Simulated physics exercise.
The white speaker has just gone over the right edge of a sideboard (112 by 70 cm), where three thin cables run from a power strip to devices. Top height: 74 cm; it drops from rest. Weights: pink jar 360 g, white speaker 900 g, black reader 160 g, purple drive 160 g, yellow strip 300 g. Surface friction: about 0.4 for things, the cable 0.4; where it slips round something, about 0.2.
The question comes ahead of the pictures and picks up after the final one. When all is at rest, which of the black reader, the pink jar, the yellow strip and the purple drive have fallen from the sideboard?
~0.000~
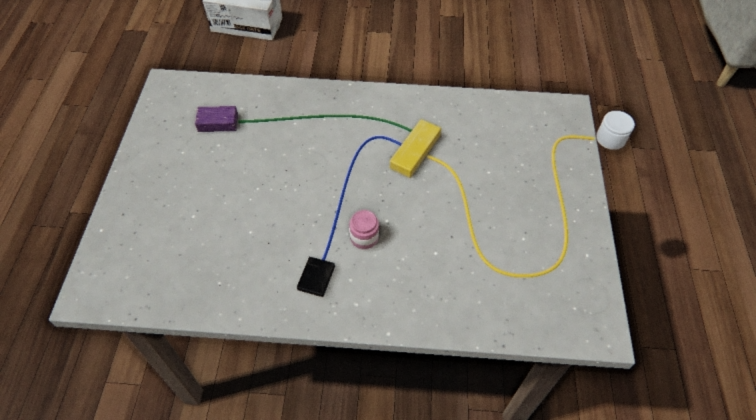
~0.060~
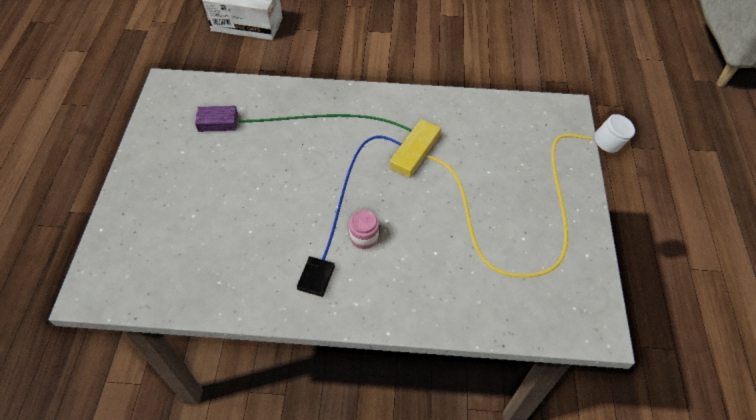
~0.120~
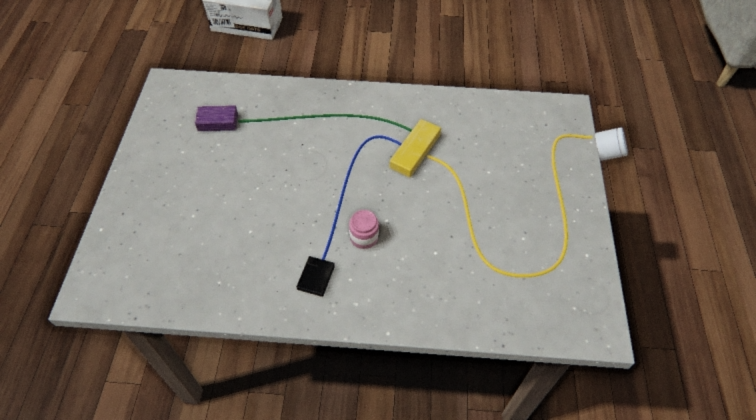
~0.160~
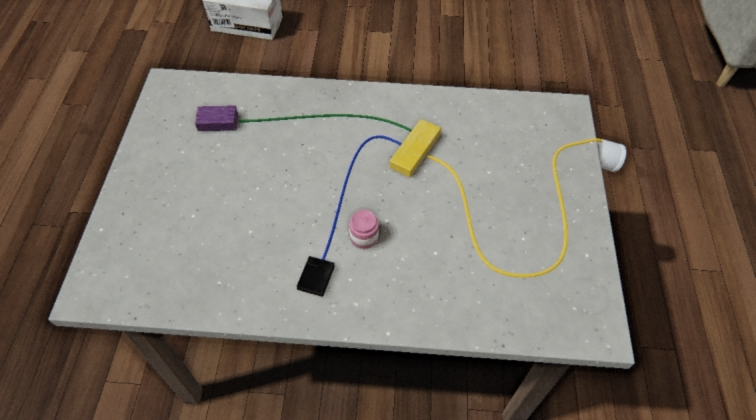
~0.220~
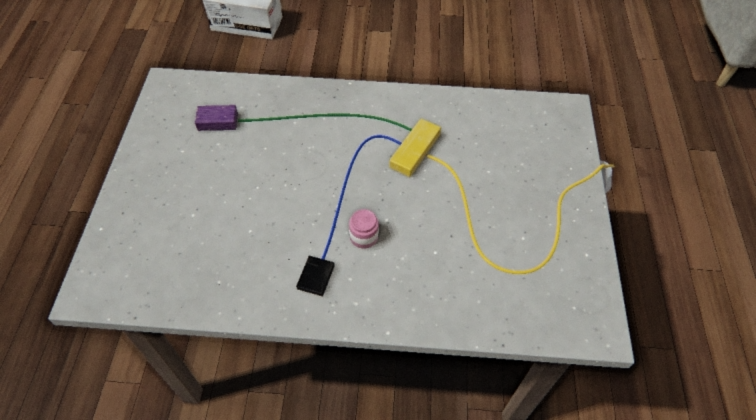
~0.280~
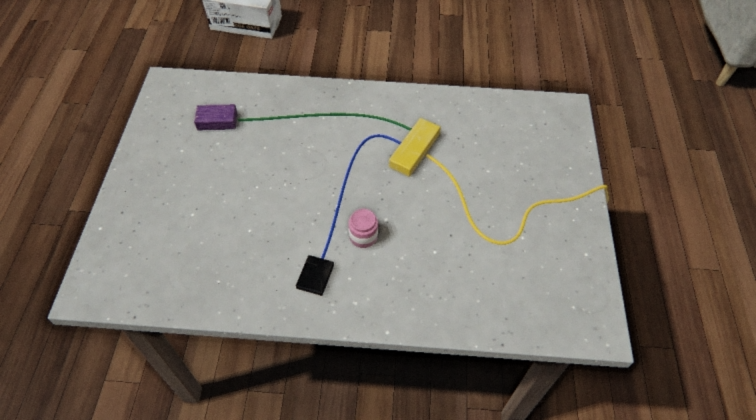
Result: Black reader stays on, pink jar keeps to the top, yellow strip remains up there, purple drive stays on.
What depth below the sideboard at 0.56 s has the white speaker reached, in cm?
Roughly 65 centimetres.
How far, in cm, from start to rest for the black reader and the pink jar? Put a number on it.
I'd put them close to 16 cm and 5 cm, in that order.
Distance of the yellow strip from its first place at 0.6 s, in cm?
Looks like close to 20 cm, more or less.
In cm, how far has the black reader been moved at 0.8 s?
Roughly 16 cm.
At 0.6 s, the strip's end of the yellow cable at (502, 144); yellow strip 20 cm off its start, purple drive 18 cm off its start, black reader 6 cm off its start.
At 0.8 s, the strip's end of the yellow cable at (567, 184); purple drive 47 cm off its start, yellow strip 32 cm off its start, black reader 16 cm off its start.
At 1.1 s, the strip's end of the yellow cable at (568, 184); purple drive 49 cm off its start at (422, 131), yellow strip 32 cm off its start at (557, 172), black reader 16 cm off its start at (347, 210).
At 1.4 s, the strip's end of the yellow cable at (568, 184); purple drive 49 cm off its start, yellow strip 32 cm off its start, black reader 16 cm off its start.
At 2.6 s, the strip's end of the yellow cable at (568, 184); purple drive 49 cm off its start at (422, 131), yellow strip 32 cm off its start at (557, 172), black reader 16 cm off its start at (347, 210), pink jar 5 cm off its start at (389, 218).
